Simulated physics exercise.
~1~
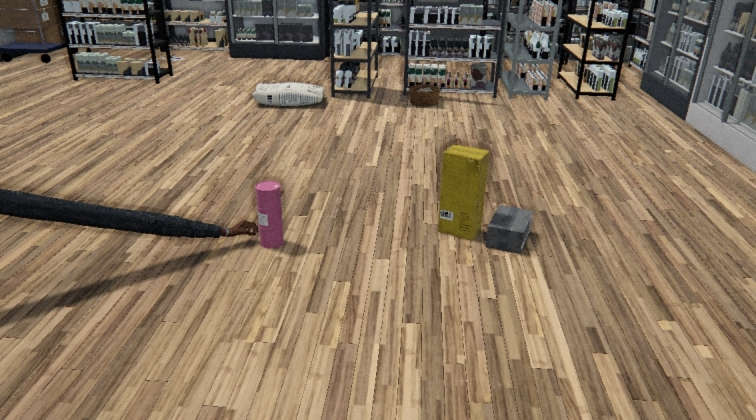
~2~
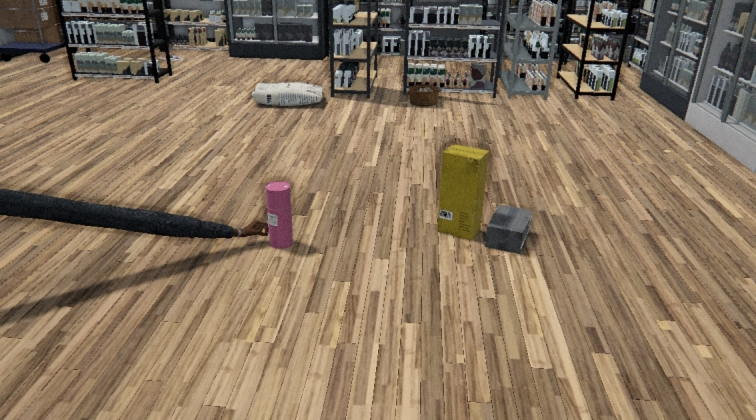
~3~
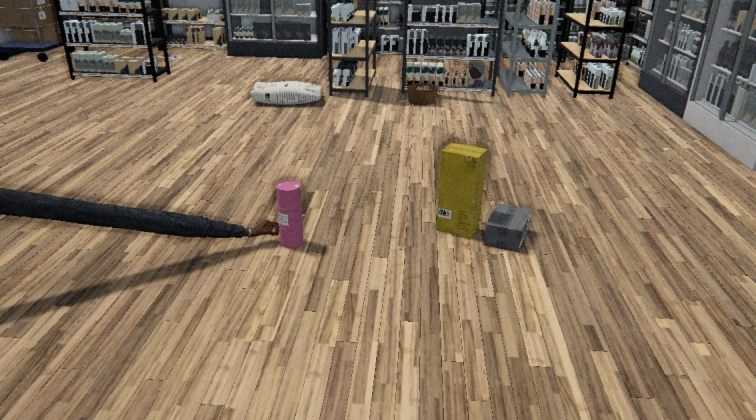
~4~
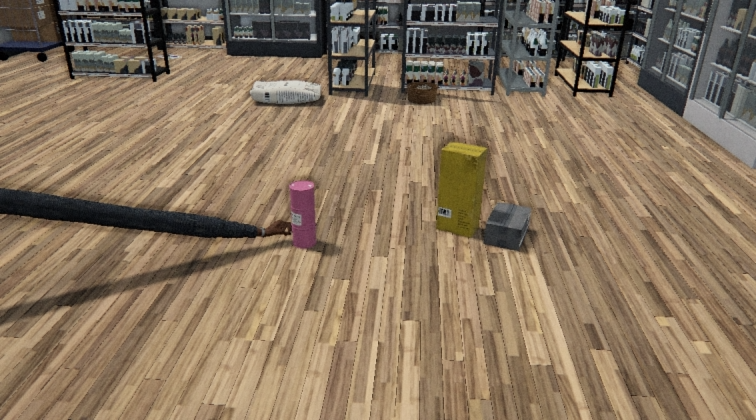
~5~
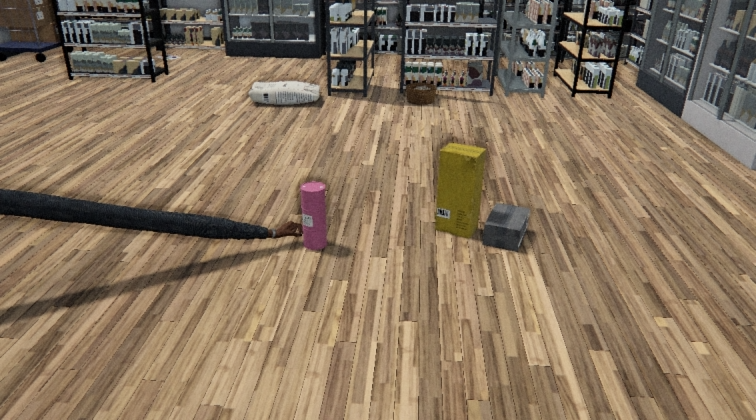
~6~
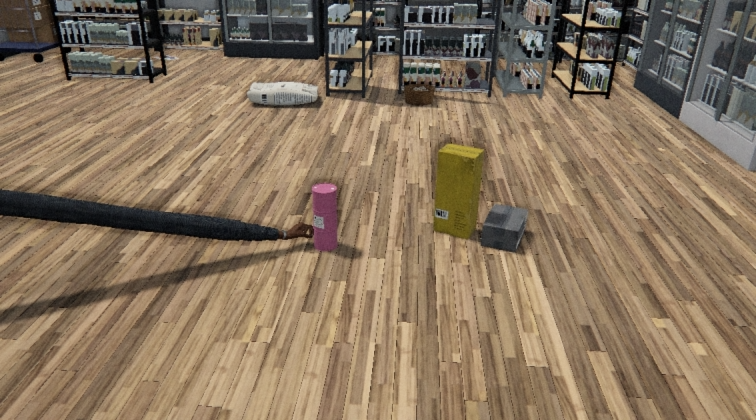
Dark-sleeved arm pushing an upright pink canister slowly right across a wooden floor toward a yellow box, the canister still standing.
